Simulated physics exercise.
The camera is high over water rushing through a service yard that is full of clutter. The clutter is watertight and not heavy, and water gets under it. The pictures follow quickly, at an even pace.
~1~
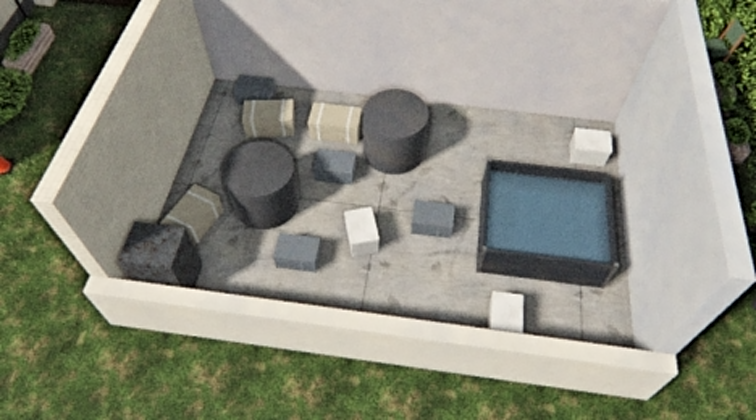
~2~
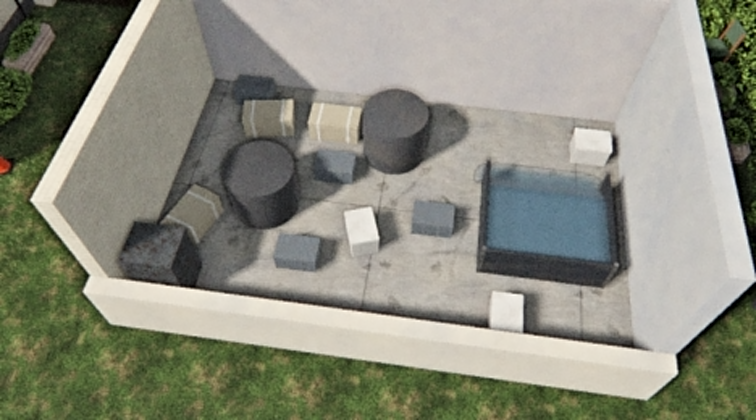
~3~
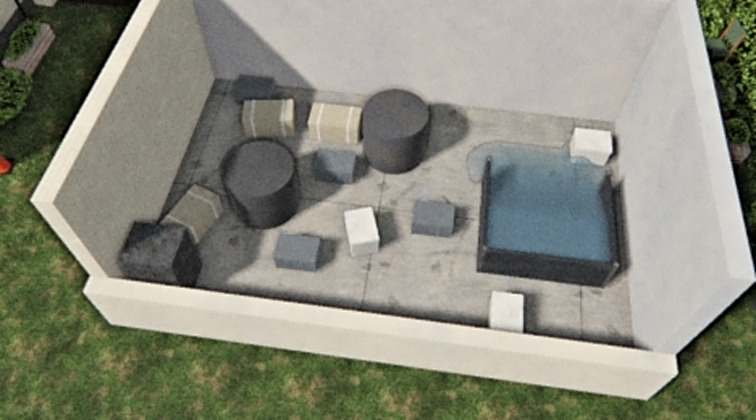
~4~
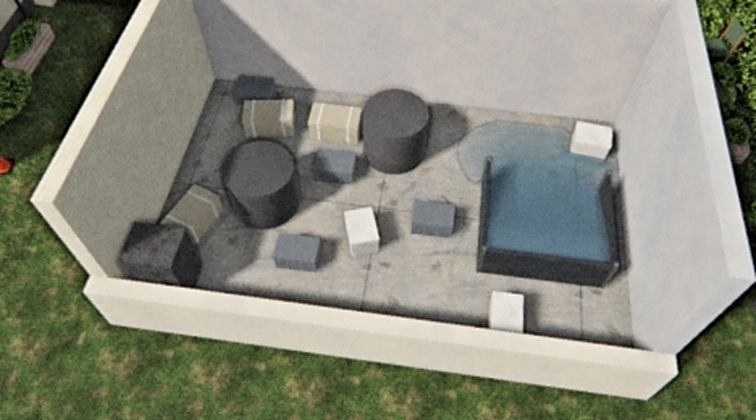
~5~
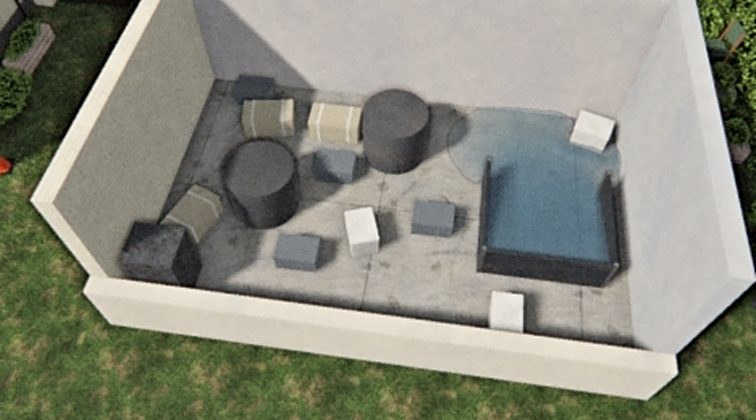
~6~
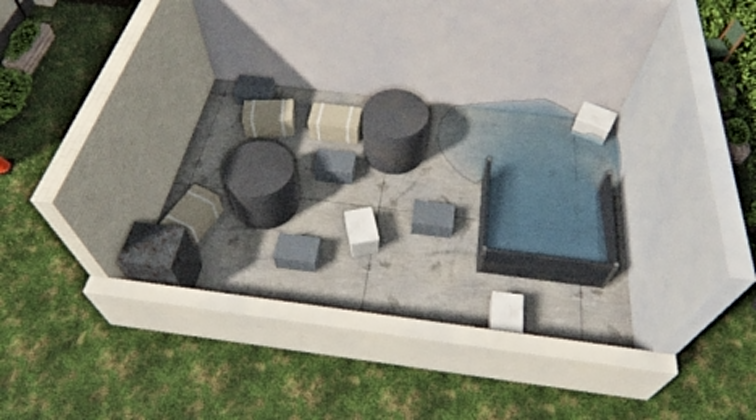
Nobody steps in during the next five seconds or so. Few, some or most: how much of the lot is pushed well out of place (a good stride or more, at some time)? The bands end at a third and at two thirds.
It is less than a third.
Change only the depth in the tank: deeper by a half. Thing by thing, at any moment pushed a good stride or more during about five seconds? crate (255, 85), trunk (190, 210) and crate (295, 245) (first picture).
In turn: Swept aside, not that far, no.
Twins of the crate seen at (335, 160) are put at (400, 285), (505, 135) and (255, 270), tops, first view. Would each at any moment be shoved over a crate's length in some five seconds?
As listed: Short of that, that far or more, less than that.
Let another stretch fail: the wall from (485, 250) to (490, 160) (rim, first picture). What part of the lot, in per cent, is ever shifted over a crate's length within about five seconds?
Near 50 in a hundred.
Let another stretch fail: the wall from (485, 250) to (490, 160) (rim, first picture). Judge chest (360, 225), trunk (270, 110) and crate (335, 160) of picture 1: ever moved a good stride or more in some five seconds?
In turn: Swept aside, short of that, moved that far.
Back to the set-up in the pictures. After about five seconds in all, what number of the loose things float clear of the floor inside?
The number is 1.
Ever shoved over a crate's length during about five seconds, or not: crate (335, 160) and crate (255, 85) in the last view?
In that order: Never so far, that far or more.
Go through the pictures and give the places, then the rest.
A chest at (594, 139), on the bottom; a chest at (362, 225), on the bottom; 0 of 10 have shifted, in the first picture.
A chest at (594, 139) rests on the ground; a chest at (362, 225) rests on the ground; 0 of 10 have shifted, in the second picture.
A chest at (594, 139) rests on the ground; a chest at (362, 225), on the bottom; 0 of 10 have shifted, in the third picture.
A chest at (594, 134) rests on the ground, close to its start; a chest at (362, 225), on the bottom; 1 of 10 have shifted, in the fourth picture.
A chest at (595, 124) rests on the ground, a stride from its start; a chest at (362, 225), on the bottom; 1 of 10 have shifted, in the fifth picture.
A chest at (597, 115), on the bottom, a stride from its start; a chest at (362, 225) rests on the ground; 1 of 10 have shifted, in the sixth picture.
A moment on, 1 of 10 are well off their spots; 1 afloat.
Next, 0 of 10 are well off their spots; 1 afloat.
Later, 2 of 10 are well off their spots; 2 afloat.
In the end, 2 of 10 are well off their spots, and 2 have been at some point; 1 afloat.
